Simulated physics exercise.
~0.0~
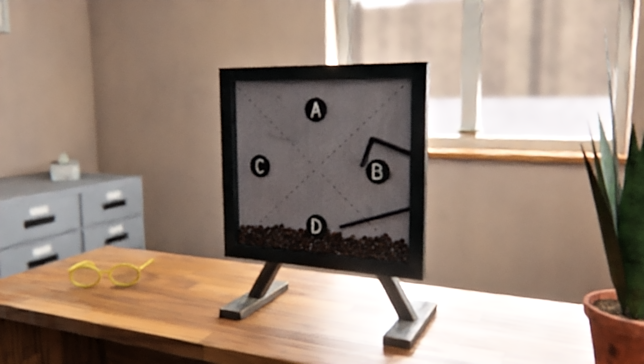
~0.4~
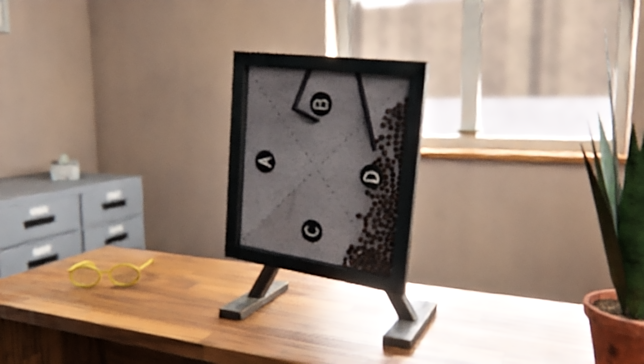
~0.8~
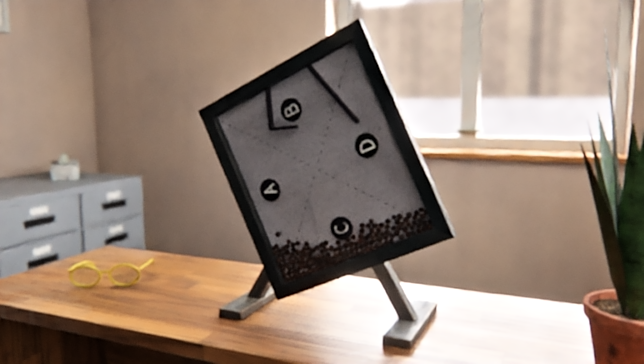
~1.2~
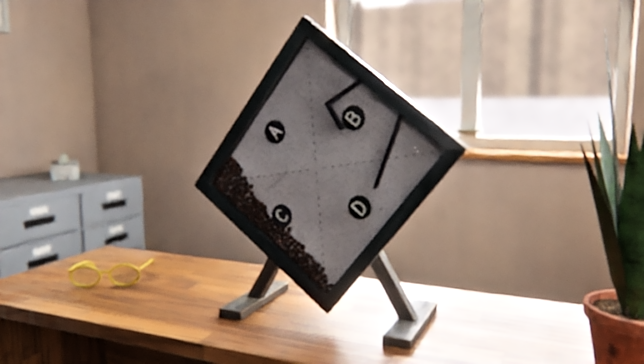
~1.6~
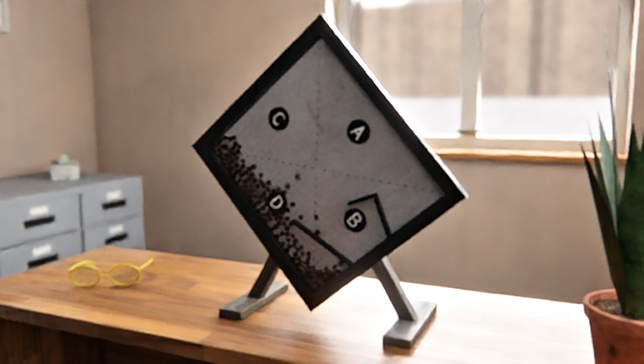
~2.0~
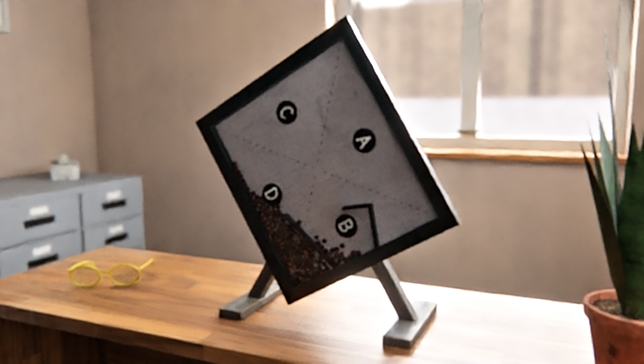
A square black-framed case of small dark beads, marked A to D, turns anticlockwise on its tabletop stand, then swings back clockwise past its starting position, the beads sliding along its sides and ending heaped in the lower left, across D and B.
